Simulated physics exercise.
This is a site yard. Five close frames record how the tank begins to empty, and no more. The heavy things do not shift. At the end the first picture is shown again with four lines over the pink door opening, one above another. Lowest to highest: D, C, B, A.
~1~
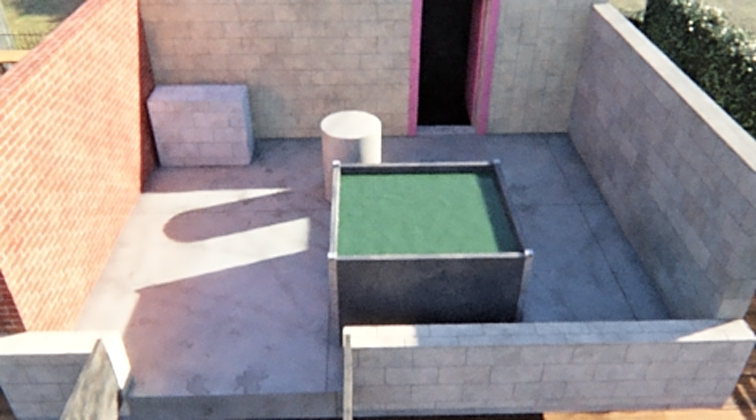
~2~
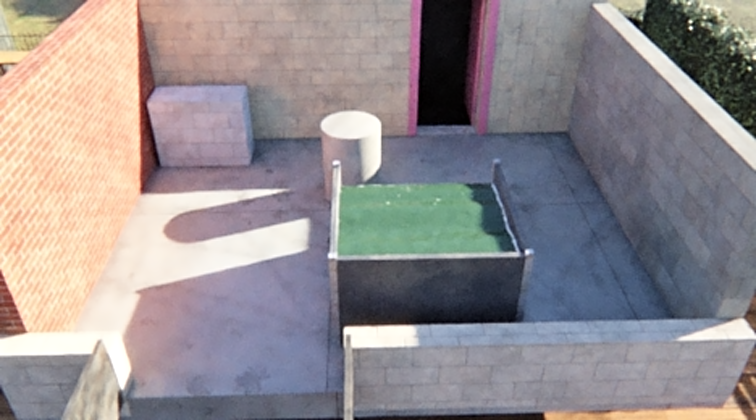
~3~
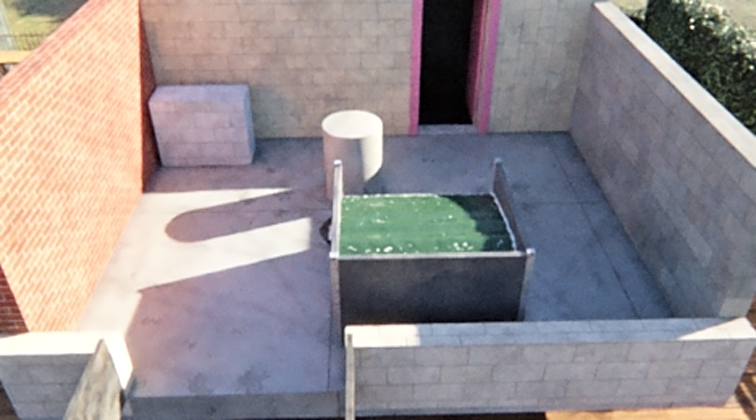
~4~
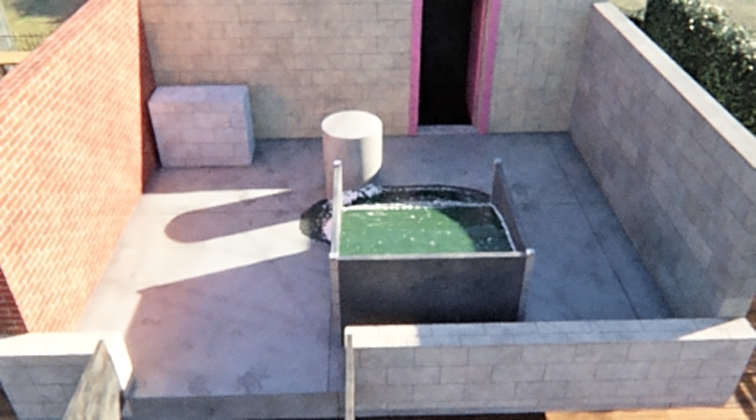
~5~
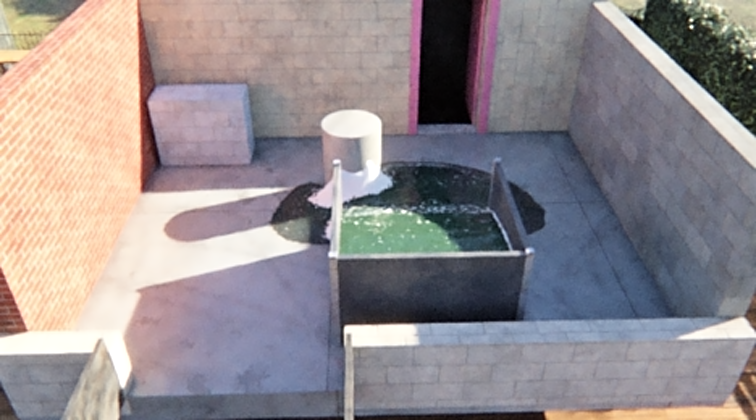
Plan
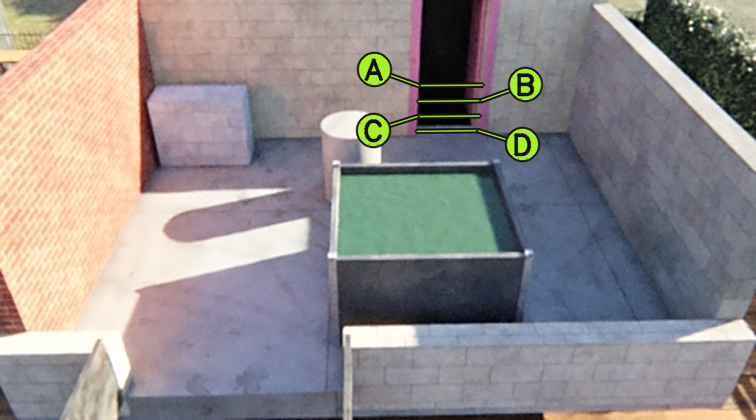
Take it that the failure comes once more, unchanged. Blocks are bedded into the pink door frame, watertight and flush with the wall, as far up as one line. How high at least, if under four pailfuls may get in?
Use height B.
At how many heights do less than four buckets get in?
Two.
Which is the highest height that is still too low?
Height C.
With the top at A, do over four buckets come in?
No, not at all.
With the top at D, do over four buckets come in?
Yes, it does.
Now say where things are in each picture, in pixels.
The first picture shows water in the tank at rest, its middle at (423, 212); foot of the pink doorway at (447, 134); open gate at (231, 324).
In the second picture, water covers 2 % of the ground, its front hidden from here.
In the third picture, water covers 5 % of the ground, its front hidden from here.
In the fourth picture, water covers 10 % of the ground, its front hidden from here.
The fifth picture shows front seen at (302, 188), 17 % of the ground wet.
On the marked copy, A at (450, 85); B at (449, 101); C at (448, 116); D at (447, 131); from the bottom up D, C, B, A.
For height A, nothing gets over.
For height B, a splash gets over, under a bucket.
For height C, about 12 bucketfuls get in.
For height D, dozens of bucketfuls pour in.
